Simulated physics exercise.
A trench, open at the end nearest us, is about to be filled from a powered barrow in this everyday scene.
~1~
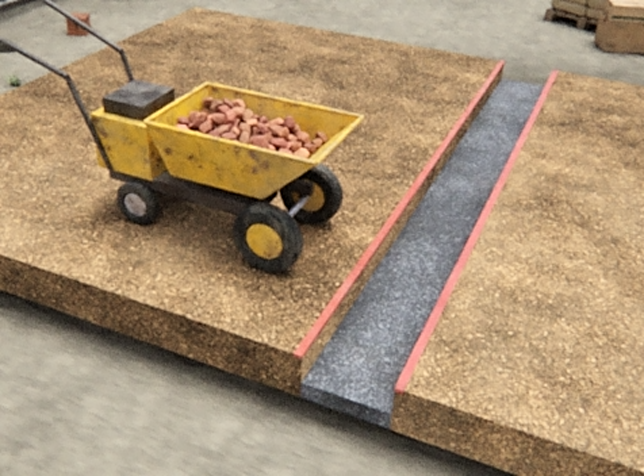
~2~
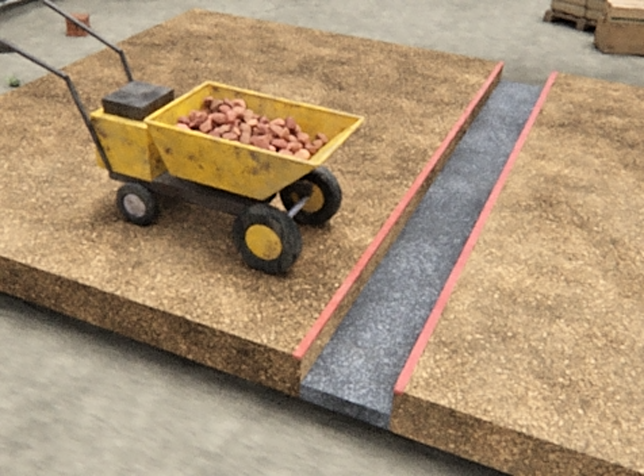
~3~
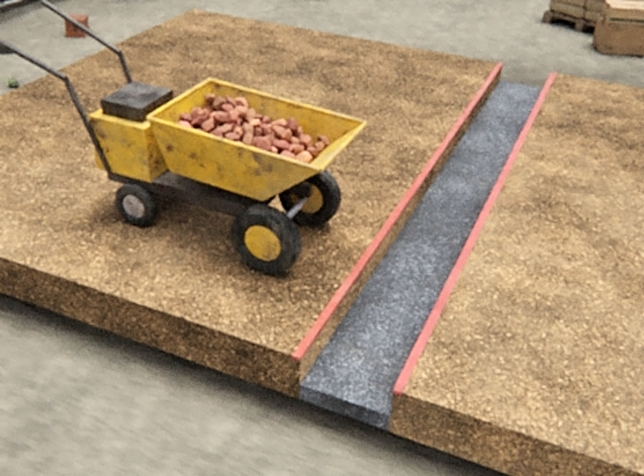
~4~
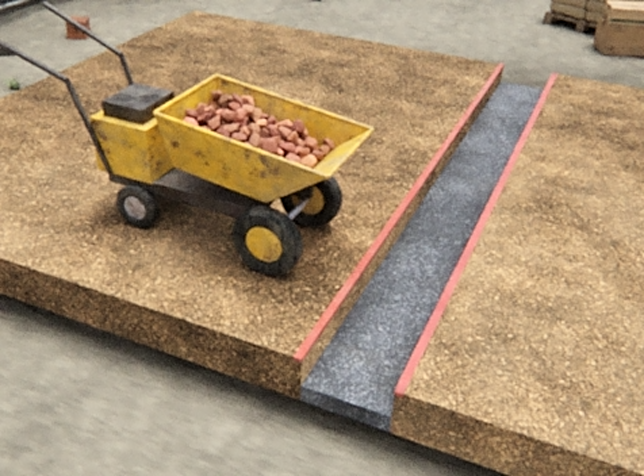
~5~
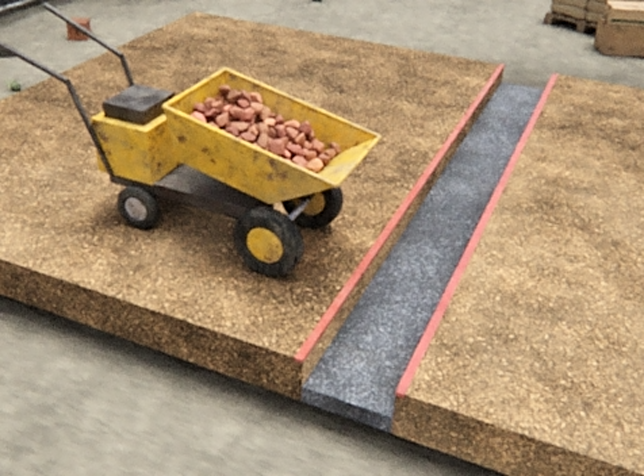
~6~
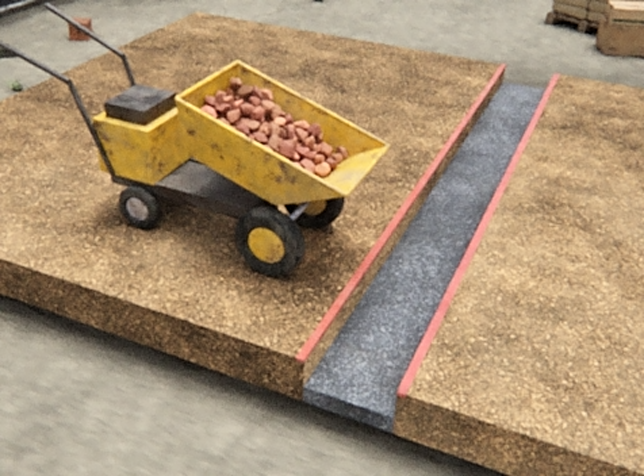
We see a yellow powered barrow loaded with reddish lumps of rubble standing left of a shallow, red-edged trench; its skip is level at first, then gradually tilts forward toward the trench while the wheels stay in place.
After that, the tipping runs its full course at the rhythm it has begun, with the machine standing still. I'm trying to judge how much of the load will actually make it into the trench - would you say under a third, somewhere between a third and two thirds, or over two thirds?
Fraction in: Above two thirds.
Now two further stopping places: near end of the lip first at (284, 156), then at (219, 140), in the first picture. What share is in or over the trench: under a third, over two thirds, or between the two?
At the first stop the answer is above two thirds, and at the second it is below one third.
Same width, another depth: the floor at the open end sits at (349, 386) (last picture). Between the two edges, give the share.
Close to 60 per cent, I reckon.
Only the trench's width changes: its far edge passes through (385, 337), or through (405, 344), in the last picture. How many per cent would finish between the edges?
40 and 70 percent.
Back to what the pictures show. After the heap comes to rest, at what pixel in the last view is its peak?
My guess for the top is about pixel (410, 276).
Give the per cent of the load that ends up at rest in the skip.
I'd say around 5 per cent.
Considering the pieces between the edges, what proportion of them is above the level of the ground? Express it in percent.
Around 15 in a hundred.
Soon after the last picture, skip tipped steeply; all in the skip.
A little later, skip tipped steeply; most in the skip; a small part in or heaped over the trench; a stray few falling.
Later still, skip tipped right over; a small part in the skip; most in or heaped over the trench; a stray few beyond it.
At rest, skip tipped right over; a small part in the skip; nearly all in or heaped over the trench; a stray few beyond it.
